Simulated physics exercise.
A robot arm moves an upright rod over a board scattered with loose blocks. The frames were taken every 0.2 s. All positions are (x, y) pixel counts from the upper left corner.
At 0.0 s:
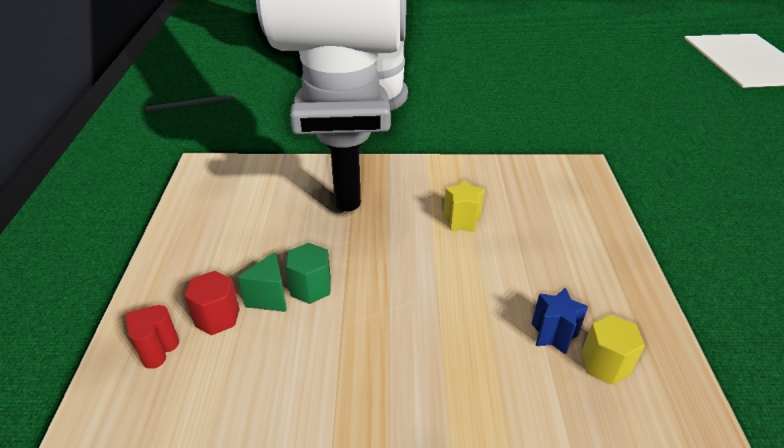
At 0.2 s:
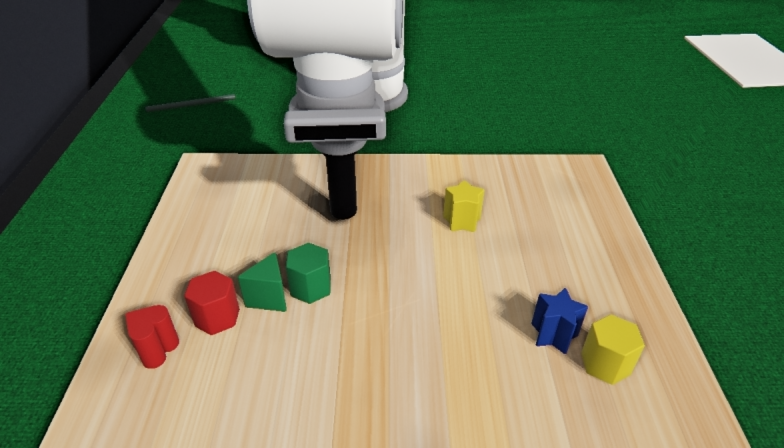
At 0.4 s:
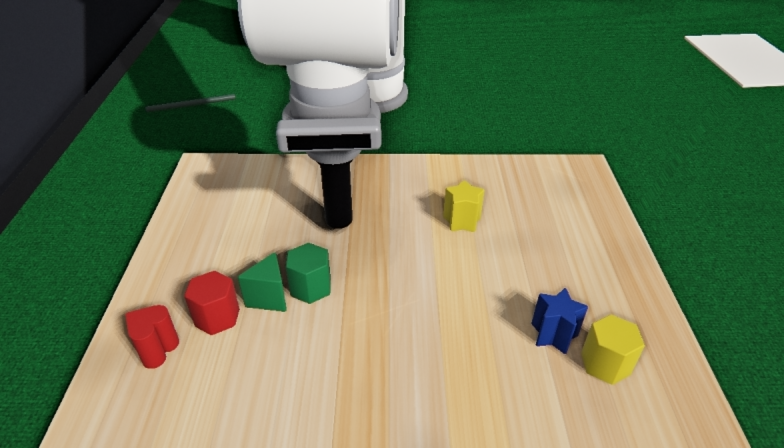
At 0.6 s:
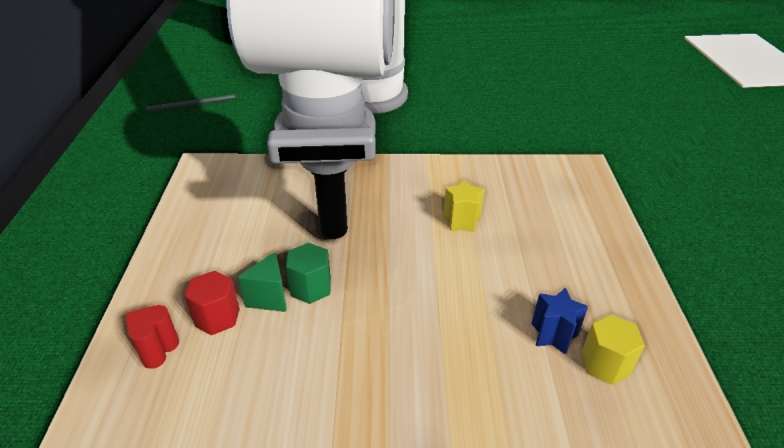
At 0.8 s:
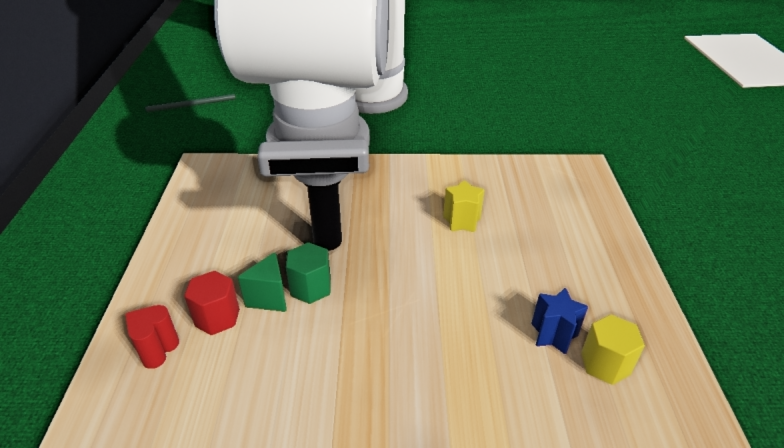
A pale wooden board lies on a green surface, seen from above at an angle by a still camera. Red, red, green and green blocks form a slanting row on the left, with a yellow star-shaped block toward the upper right and a blue star beside a yellow hexagon at lower right. A white robot arm slides its upright black rod slowly toward the viewer and slightly left, nearing the green hexagon, while the blocks stay still.
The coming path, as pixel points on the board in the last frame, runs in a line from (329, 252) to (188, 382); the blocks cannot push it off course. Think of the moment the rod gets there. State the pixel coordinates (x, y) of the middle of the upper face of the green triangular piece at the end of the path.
Located at (139, 359).
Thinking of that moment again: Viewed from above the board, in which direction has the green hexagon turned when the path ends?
From overhead, anticlockwise.
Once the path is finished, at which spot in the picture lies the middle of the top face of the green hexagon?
Its top middle will sit at (296, 289).
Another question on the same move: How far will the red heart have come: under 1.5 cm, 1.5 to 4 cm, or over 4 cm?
Its displacement is below 1.5 cm.
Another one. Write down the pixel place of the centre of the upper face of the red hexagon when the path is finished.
It will end up at (177, 301).
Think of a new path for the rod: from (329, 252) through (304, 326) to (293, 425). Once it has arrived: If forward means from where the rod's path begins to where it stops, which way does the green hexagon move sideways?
It's set to shift right.
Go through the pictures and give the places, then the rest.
In the first picture, lower end of the rod at (348, 205), tops of blocks, red heart at (145, 320), red hexagon at (208, 287), green triangular piece at (264, 269), green hexagon at (307, 257).
In the second picture, rod at (344, 213), blocks as before.
In the third picture, rod at (339, 221), blocks as before.
In the fourth picture, rod at (334, 231), blocks as before.
In the fifth picture, rod at (328, 243), red heart at (145, 320), red hexagon at (208, 287), green triangular piece at (264, 269), green hexagon at (307, 257).
What follows on the original path. One third of the way, rod at (286, 280); red hexagon at (204, 289); green triangular piece at (255, 274); green hexagon at (298, 283), turned 65° anticlockwise.
Two thirds of the way, rod at (239, 323); red heart at (136, 321), turned 25° anticlockwise; red hexagon at (180, 300), turned 75° clockwise; green triangular piece at (204, 320), turned 25° anticlockwise; green hexagon at (296, 289), turned 85° anticlockwise.
At the end, rod at (185, 373); red heart at (135, 321), turned 30° anticlockwise; red hexagon at (177, 301), turned 90° clockwise; green triangular piece at (139, 359); green hexagon at (296, 289), turned 85° anticlockwise.
